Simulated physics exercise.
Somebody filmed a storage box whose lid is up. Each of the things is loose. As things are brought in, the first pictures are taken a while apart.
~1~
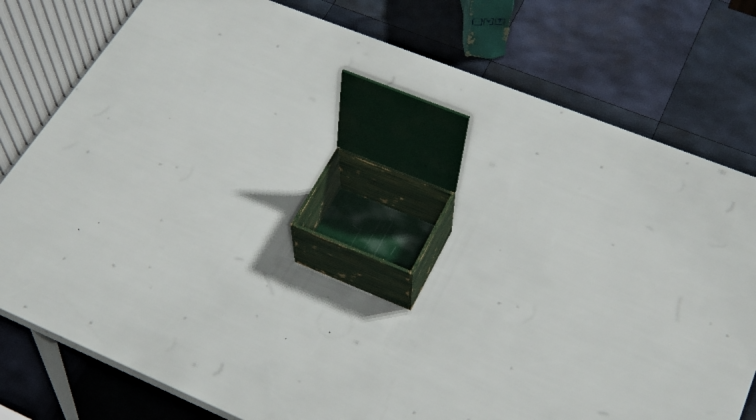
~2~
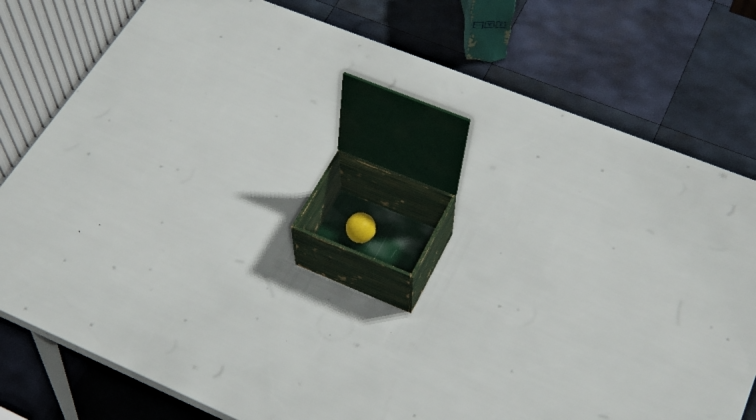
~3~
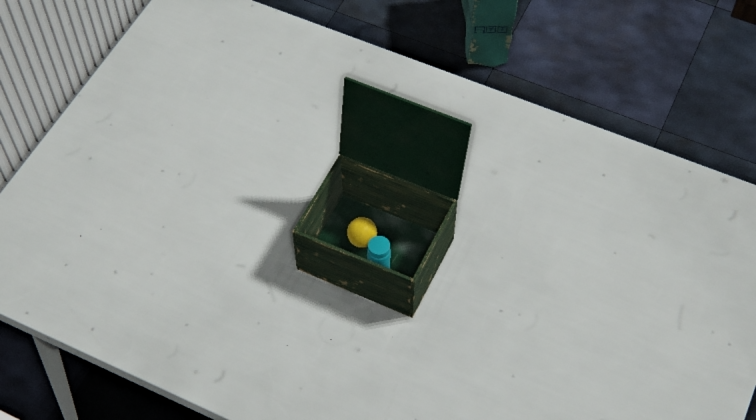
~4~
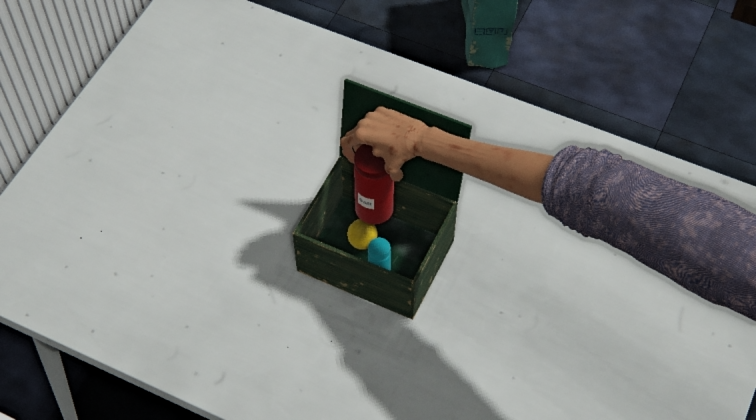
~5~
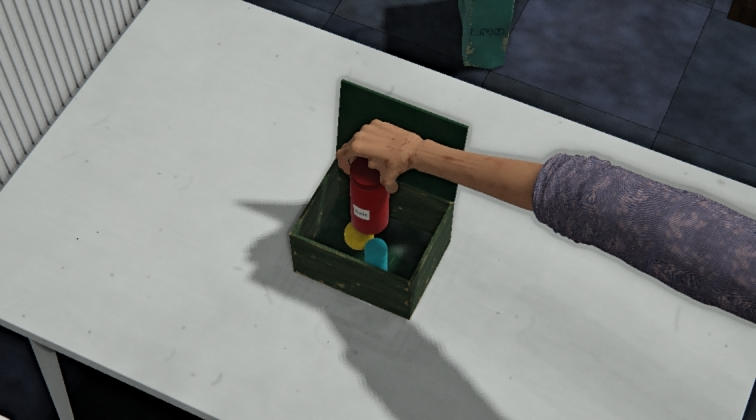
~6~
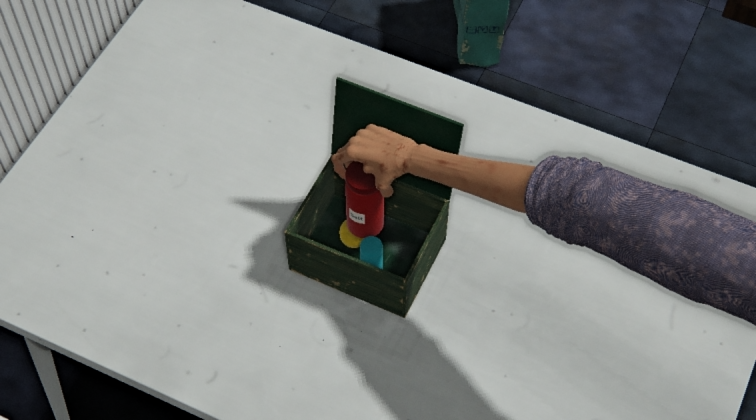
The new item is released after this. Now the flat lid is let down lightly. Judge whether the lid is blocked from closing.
Looks to me like the lid isn't kept from shutting.
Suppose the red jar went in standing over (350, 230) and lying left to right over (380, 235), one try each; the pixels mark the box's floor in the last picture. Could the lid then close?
Trial 1: Lid propped open. Trial 2: Lid lowered.
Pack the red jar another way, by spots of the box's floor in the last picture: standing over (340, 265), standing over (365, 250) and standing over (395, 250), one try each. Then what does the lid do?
Well, the first try leaves the lid standing open, the second leaves it lying shut, and the third leaves it standing open.
Then, 0.50 s later than the last frame, red jar on its side near (385, 229); yellow lemon moved about its own width.
Then, 1.50 s later than the last frame, lid 66° above the rim; red jar on its side near (386, 230); yellow lemon moved about its own width.
Then, 1.90 s later than the last frame, lid 16° above the rim; red jar on its side near (386, 230); yellow lemon moved about its own width.
When it is over, lid shut; lying over in the box, red jar; moved from the start, yellow lemon; turquoise shaker as before. End places, in pixels of the last picture, red jar near (386, 231).
